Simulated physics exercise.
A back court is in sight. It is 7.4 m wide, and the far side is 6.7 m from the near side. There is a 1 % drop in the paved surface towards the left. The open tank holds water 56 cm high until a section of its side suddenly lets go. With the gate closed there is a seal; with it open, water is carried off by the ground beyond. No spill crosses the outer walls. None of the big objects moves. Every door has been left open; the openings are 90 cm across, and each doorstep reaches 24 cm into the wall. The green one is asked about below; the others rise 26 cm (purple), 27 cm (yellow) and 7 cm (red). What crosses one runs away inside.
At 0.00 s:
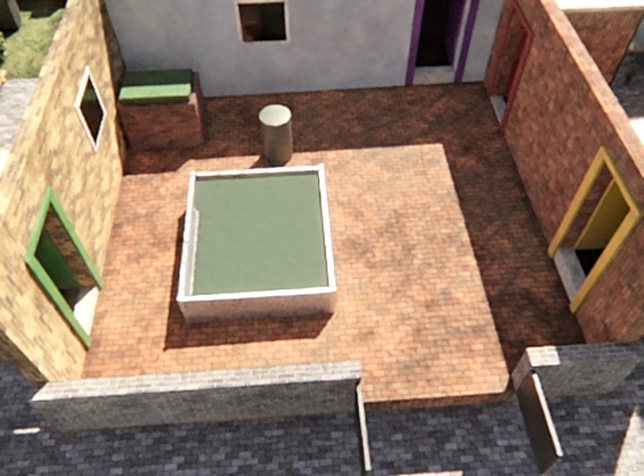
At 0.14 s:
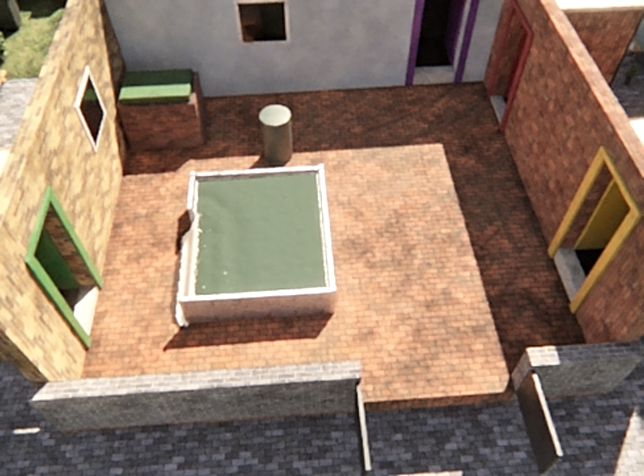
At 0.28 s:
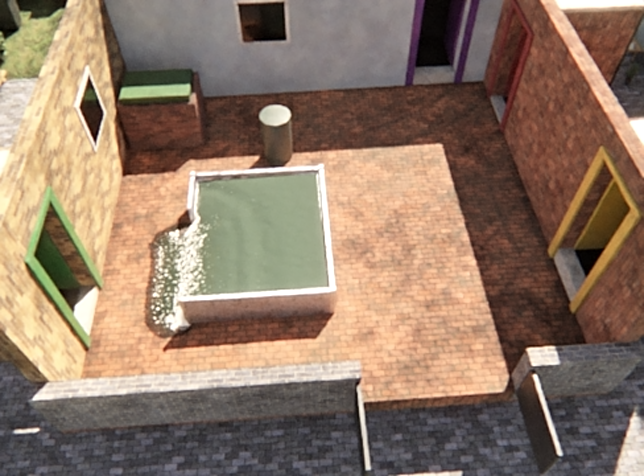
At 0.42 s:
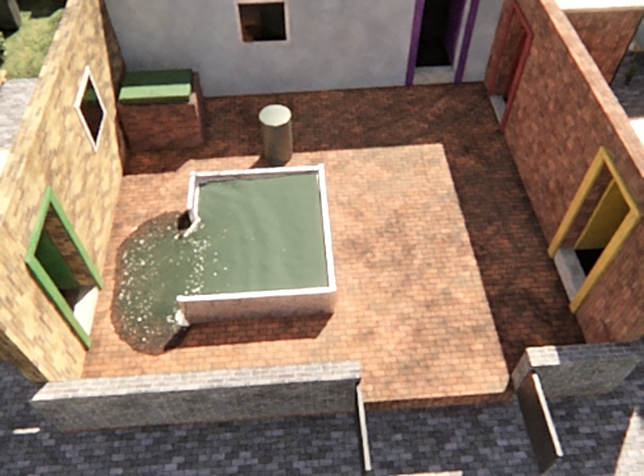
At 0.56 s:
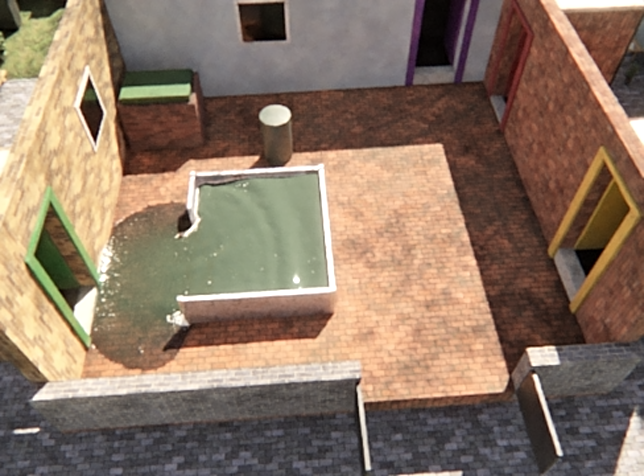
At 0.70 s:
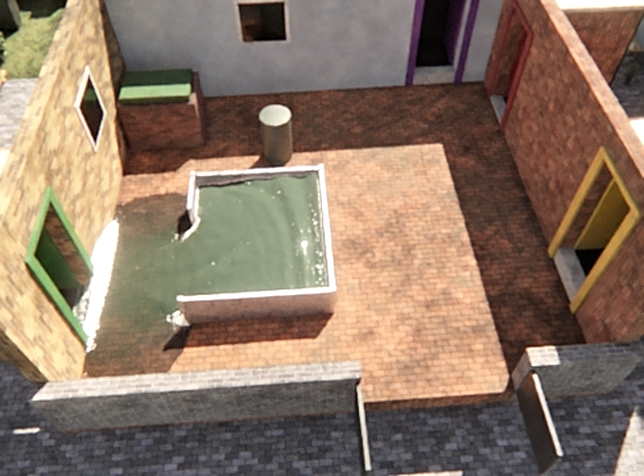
Green water pouring through a gap in the left side of a square tank, spreading across brick paving to a green-framed doorway.
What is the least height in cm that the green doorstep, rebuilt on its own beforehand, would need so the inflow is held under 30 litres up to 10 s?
Around 35 cm would be enough.
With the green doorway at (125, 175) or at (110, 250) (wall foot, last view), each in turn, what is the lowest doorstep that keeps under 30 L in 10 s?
Roughly 13.5 cm for the first and 31 cm for the second.
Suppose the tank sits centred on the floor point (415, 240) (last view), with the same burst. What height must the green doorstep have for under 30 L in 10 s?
22 cm, give or take.
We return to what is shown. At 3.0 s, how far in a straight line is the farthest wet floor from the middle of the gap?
Reach: Approx. 4.8 m.
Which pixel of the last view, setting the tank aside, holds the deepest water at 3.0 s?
Near pixel (78, 394).
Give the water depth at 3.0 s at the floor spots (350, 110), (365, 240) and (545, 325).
Ordered as asked: 0, 0, 0 cm.
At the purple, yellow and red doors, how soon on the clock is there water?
Arrives: Purple 6.0 s / yellow 5.0 s / red 8.0 s.
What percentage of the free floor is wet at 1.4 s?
Approximately 10 % of it.
After 1.4 s water covers 10 % of the floor, deepest (42 cm) near (102, 278); 39 cm at the green door, 76 litres in over its 14 cm doorstep.
After 3.0 s water covers 30 % of the floor, deepest (38 cm) near (78, 394); 29 cm at the green door, 312 litres in over its 14 cm doorstep.
After 10.0 s water covers 95 % of the floor, deepest (11 cm) near (124, 168); 9 cm at the green door, 401 litres in over its 14 cm doorstep.
At the green door as built, the water arrived by 0.6 s and peaked near 40 cm at 1.6 s.
Run again over the same 10 s with other heights there, 77 litres in over 29.5 cm, 8 litres over 40 cm. The limit of 30 litres is kept from about 35 cm up.
